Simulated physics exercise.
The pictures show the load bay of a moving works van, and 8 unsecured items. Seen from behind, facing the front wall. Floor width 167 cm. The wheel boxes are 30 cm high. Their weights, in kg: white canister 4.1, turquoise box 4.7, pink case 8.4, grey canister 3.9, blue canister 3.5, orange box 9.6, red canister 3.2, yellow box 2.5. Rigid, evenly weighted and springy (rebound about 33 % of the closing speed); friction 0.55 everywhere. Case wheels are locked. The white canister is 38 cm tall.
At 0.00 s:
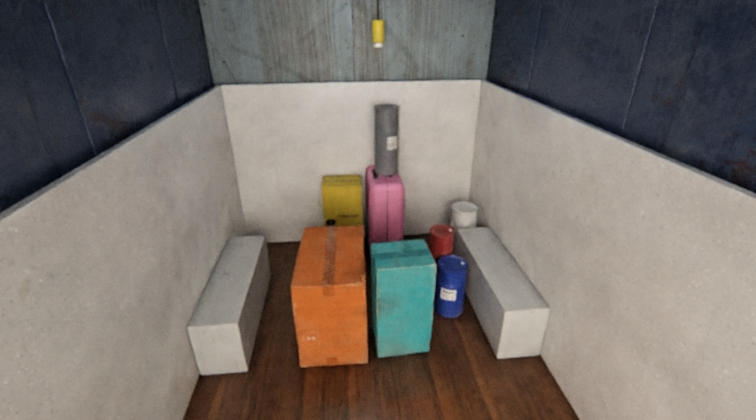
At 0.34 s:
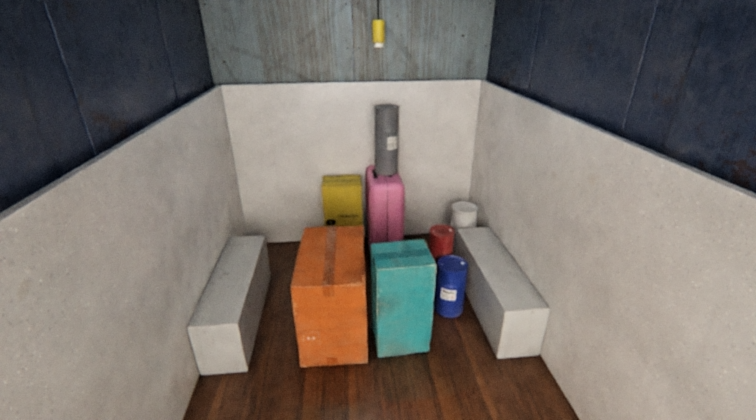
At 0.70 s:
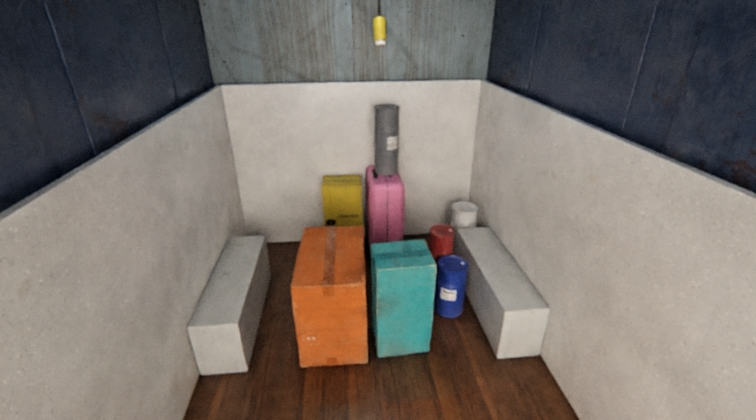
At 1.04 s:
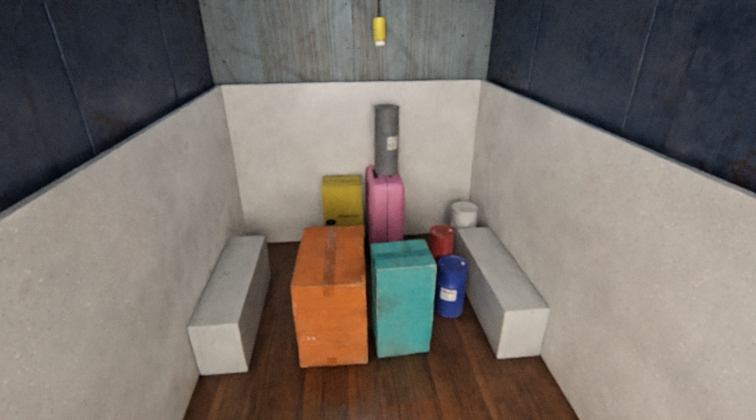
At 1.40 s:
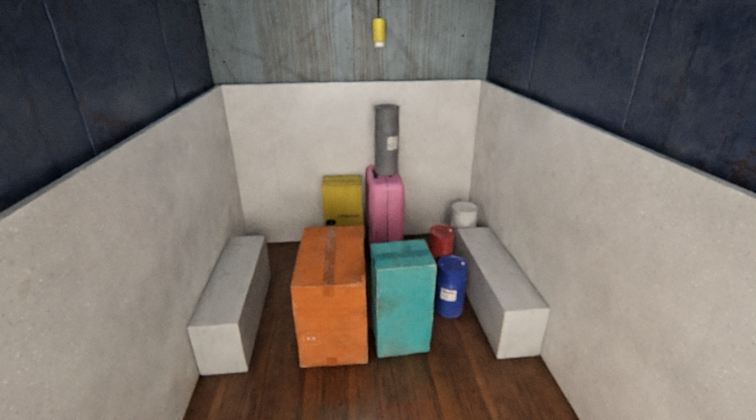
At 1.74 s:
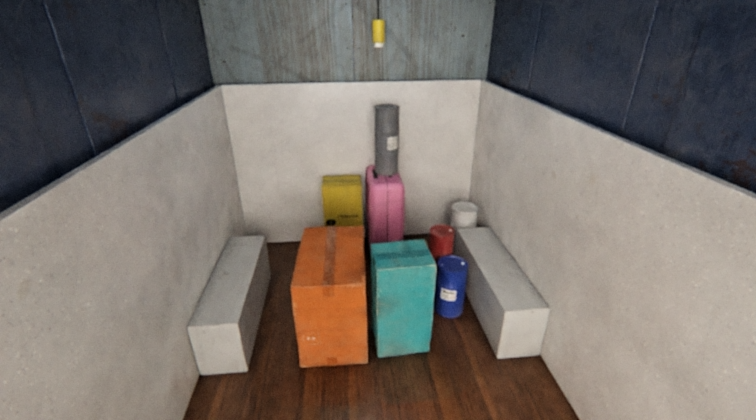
In this clip, orange and turquoise boxes stand before a yellow box, a pink case topped by a grey canister, and blue, red and white canisters between pale side walls, and nothing visibly shifts as a yellow lamp hangs above.
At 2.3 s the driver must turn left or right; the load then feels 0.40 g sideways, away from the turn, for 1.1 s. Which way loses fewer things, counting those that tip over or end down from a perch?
The load fares better going left.
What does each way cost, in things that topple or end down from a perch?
Left: 1; right: 4.
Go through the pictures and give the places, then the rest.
The first frame shows smooth; turquoise box (401, 299).
The second frame shows push 0.19 g backwards; blue canister (451, 286); orange box (334, 292).
The third frame shows push 0.20 g backwards; yellow box (344, 216).
The fourth frame shows push 0.20 g backwards; pink case (384, 214); grey canister (387, 140).
The fifth frame shows push 0.16 g backwards; blue canister (451, 287); orange box (334, 292).
The sixth frame shows smooth; turquoise box (401, 299).
Turning left. At 2.94 s, push 0.40 g right; grey canister 19° off upright; pink case 19° off upright; red canister 17° off upright.
After 3.84 s, smooth; grey canister now down from a perch; red canister 6° off upright; pink case 5° off upright.
After 4.54 s, smooth; red canister 4° off upright.
In the end (6.1 s), down from a perch, grey canister; the other 7 under 15 cm from the start. At the end, from the last picture's camera, white canister near (463, 232), turquoise box near (401, 299).
Turning right instead, pink case, grey canister, red canister and yellow box tipped over or down from a perch, 4 of 8 in all.
